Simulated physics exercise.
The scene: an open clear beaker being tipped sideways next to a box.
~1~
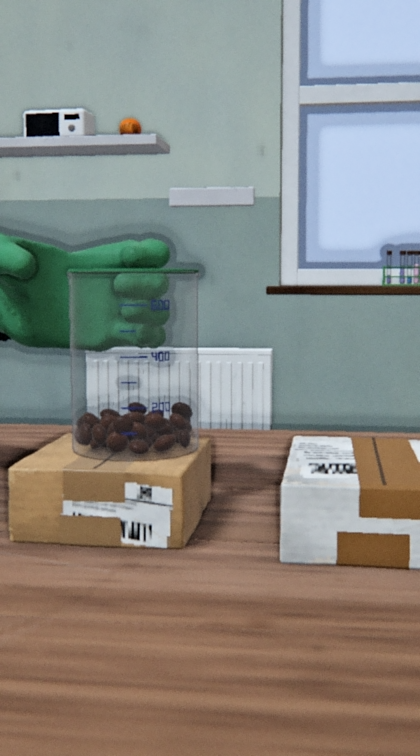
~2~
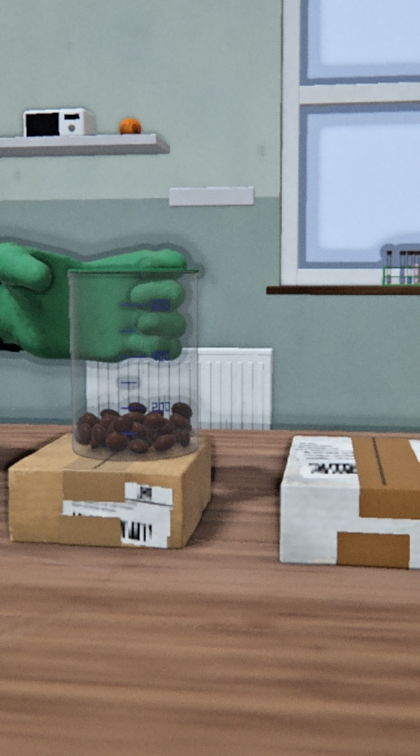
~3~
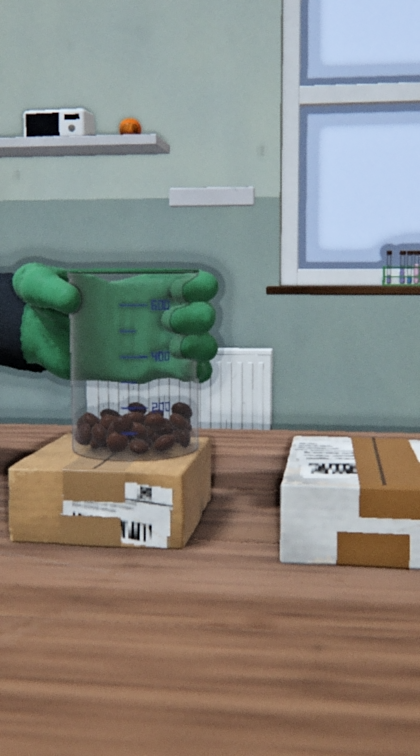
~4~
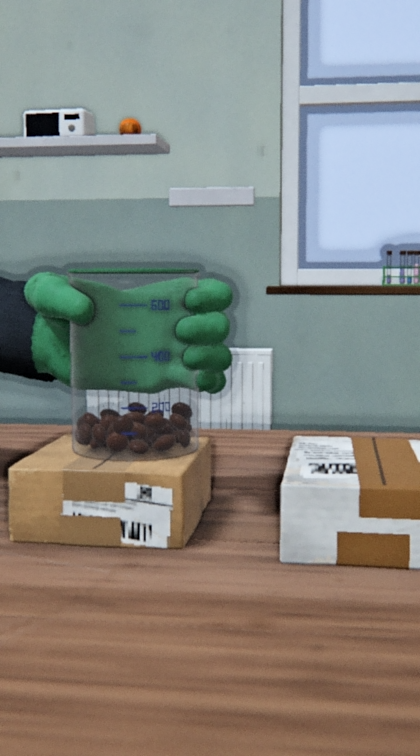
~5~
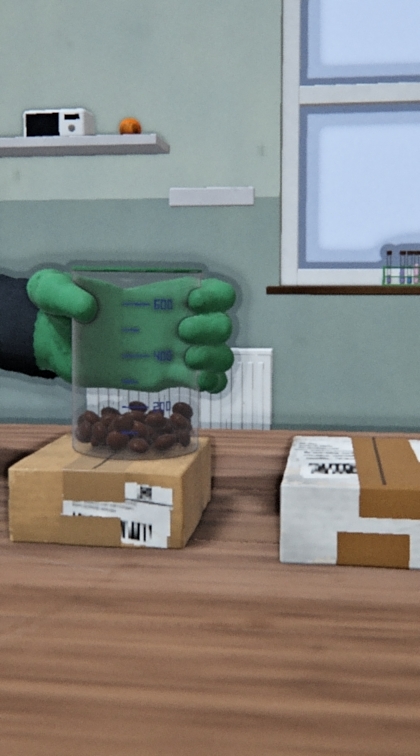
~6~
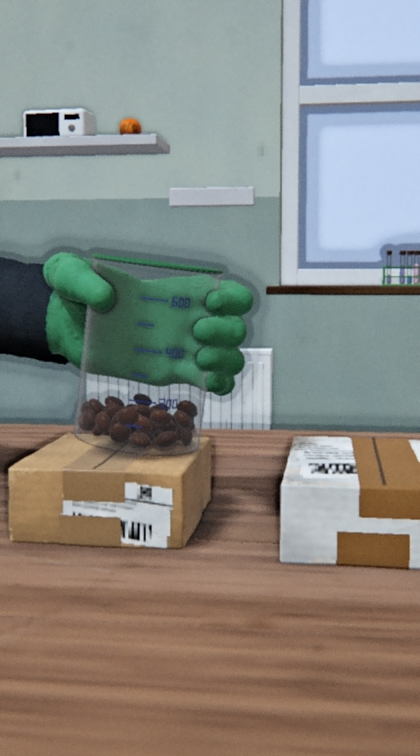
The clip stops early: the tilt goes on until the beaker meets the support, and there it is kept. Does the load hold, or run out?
The load stays put.
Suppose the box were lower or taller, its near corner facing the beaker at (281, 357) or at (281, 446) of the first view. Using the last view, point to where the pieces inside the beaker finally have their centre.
Try 1: Near (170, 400); try 2: Near (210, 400).
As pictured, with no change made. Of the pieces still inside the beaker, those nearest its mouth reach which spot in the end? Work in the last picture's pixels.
In the last view that spot is about (324, 444).
Then, 0.49 s past the last view, the beaker leans 38°; everything is still inside.
Then, 1.02 s past the last view, the beaker leans 71°; everything is still inside.
Then, 1.64 s past the last view, the beaker rests on the box at 91°; everything is still inside.
Finally, the beaker rests on the box at 91°; everything is still inside.
